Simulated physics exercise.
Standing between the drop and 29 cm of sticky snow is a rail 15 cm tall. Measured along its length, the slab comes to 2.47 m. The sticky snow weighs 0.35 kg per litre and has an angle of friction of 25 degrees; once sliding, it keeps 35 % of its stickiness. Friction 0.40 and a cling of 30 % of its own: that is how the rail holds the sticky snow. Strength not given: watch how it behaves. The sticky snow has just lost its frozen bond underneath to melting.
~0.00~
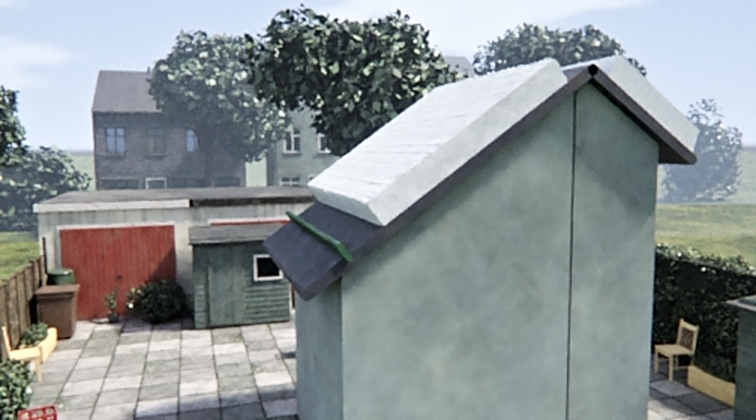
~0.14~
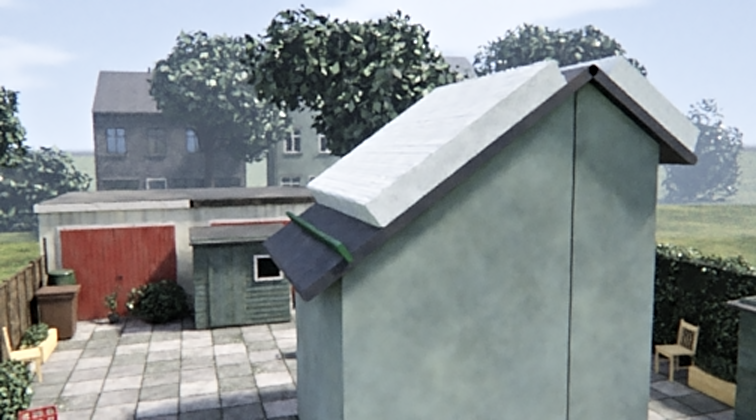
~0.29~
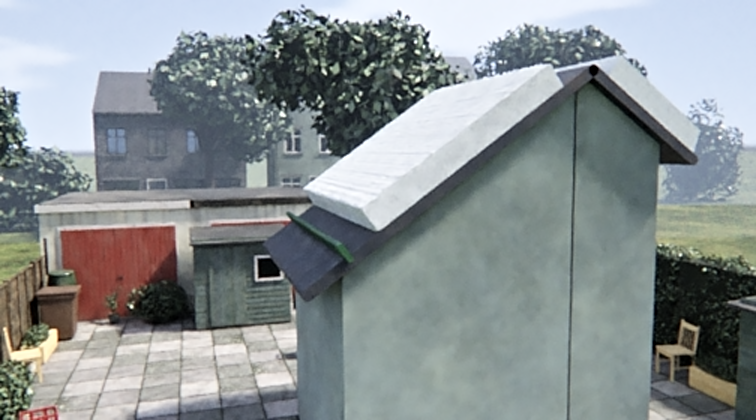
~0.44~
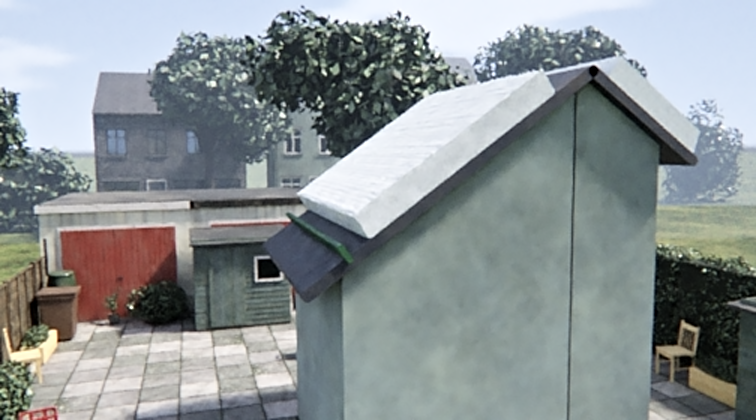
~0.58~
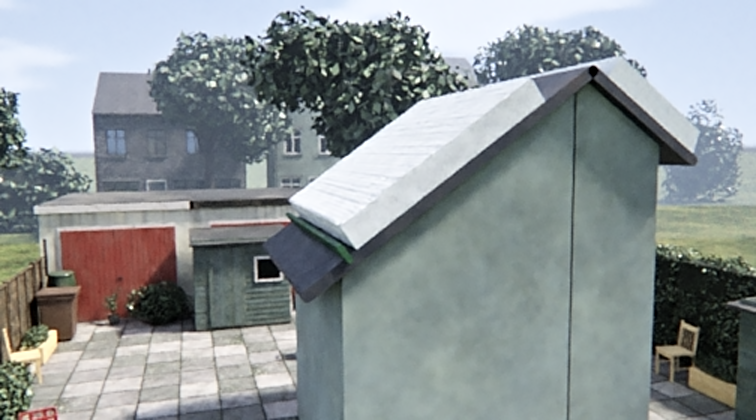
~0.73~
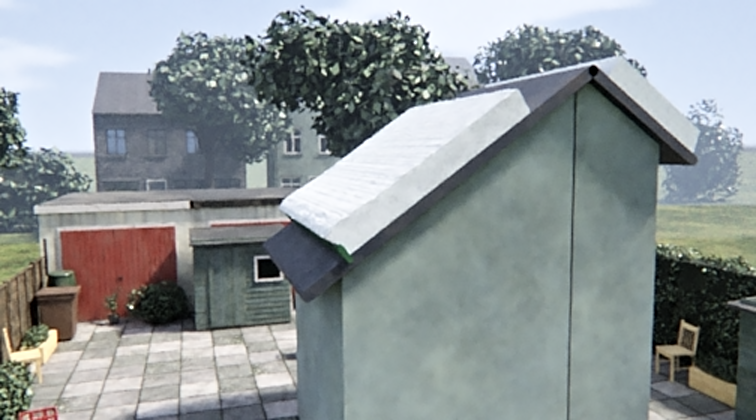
The clip shows a grey-green shed with a thick white slab on its pitched roof, in a paved yard near red garage doors; the slab slides slowly down the left slope and its lower edge passes over a thin green rail.
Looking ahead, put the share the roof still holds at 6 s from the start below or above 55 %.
At 6 s from the start, the share the roof still holds is higher than 55 %.
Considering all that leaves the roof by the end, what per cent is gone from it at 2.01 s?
Close to 80 in a hundred.
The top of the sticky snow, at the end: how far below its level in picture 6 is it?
Roughly 0.4 m.
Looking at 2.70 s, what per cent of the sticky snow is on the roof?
Roughly 70 percent.
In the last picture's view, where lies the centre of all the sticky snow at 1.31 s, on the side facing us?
Position: About (387, 205).
After 1.31 s, 91 % of the snow is on the roof.
After 2.01 s, 77 % of the snow is on the roof.
After 2.70 s, 72 % of the snow is on the roof.
After 3.40 s, 71 % of the snow is on the roof.
After 6.00 s, 71 % of the snow is on the roof.
